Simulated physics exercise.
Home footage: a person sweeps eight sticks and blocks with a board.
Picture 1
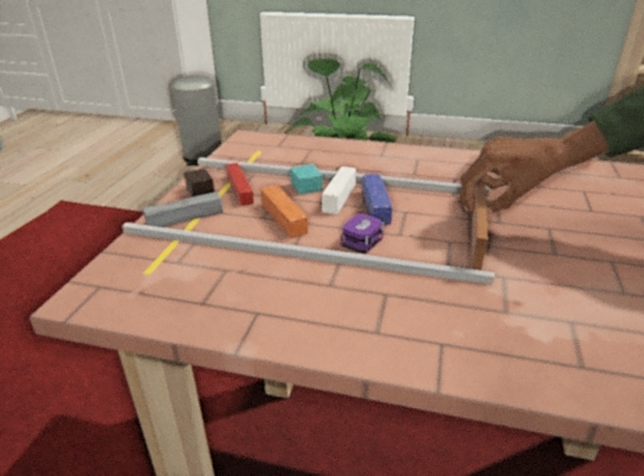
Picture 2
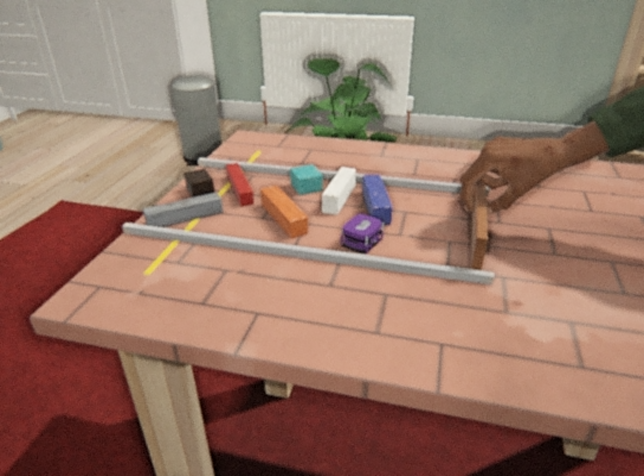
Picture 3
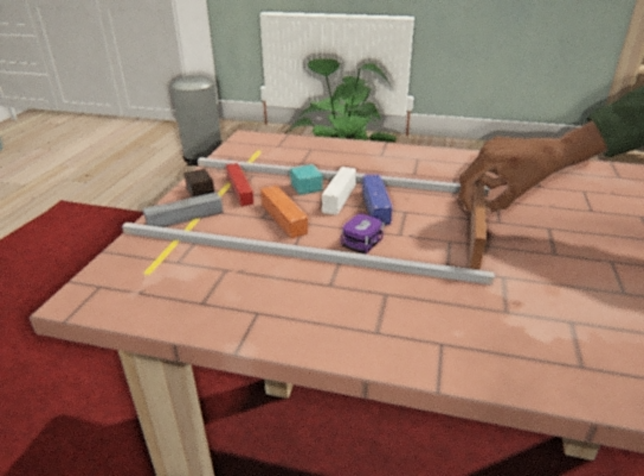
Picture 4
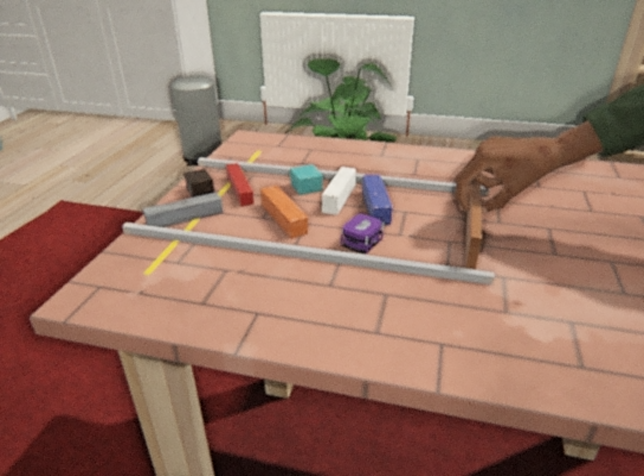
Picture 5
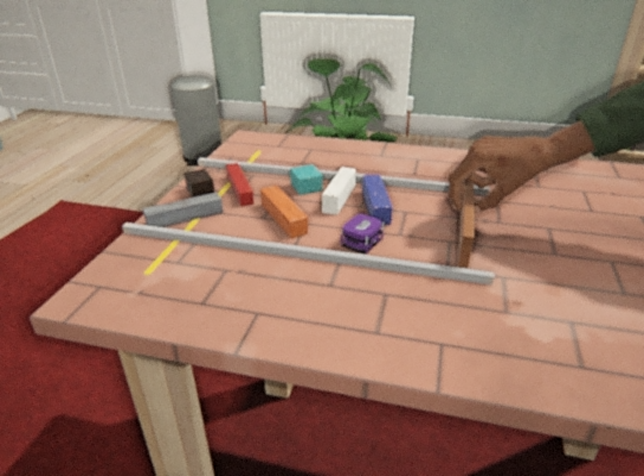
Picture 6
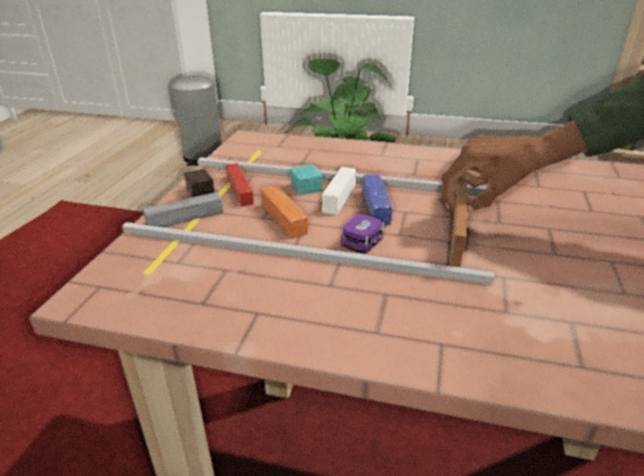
At first, a hand holds a brown board upright at the right end of two pale rails on a brick-patterned table, with colourful blocks and a purple case lying between them. The hand stays almost still, then slides the board slightly left, while the blocks remain in place.
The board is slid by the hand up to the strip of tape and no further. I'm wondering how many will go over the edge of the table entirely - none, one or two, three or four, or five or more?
The number going over the edge will be three or at most four.
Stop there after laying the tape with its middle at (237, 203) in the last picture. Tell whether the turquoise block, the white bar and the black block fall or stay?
This time the turquoise block does not drop; after it, the white bar does not drop; finally, the black block drops.
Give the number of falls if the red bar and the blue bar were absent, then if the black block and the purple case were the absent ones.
The first removal gives 0, the second gives 2.
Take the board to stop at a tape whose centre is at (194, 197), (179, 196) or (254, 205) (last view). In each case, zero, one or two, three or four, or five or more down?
The three counts come out as more than four, 5 or more and none at all.
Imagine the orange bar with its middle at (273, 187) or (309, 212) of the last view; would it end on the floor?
At the first spot the orange bar hangs on; at the second it hangs on.
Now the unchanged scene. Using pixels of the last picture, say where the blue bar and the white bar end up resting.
Around (216, 181) and around (205, 175).
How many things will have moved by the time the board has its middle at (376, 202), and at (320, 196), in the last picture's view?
Counts: 2 and 5.
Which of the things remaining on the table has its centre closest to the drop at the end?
Closest at the end: The turquoise block.
A little later, none off yet; black block at rest near (199, 184); grey stick at rest near (184, 211); red bar at rest near (239, 184).
When it is over, the number that fall off is three or four; down, red bar, grey stick and black block.
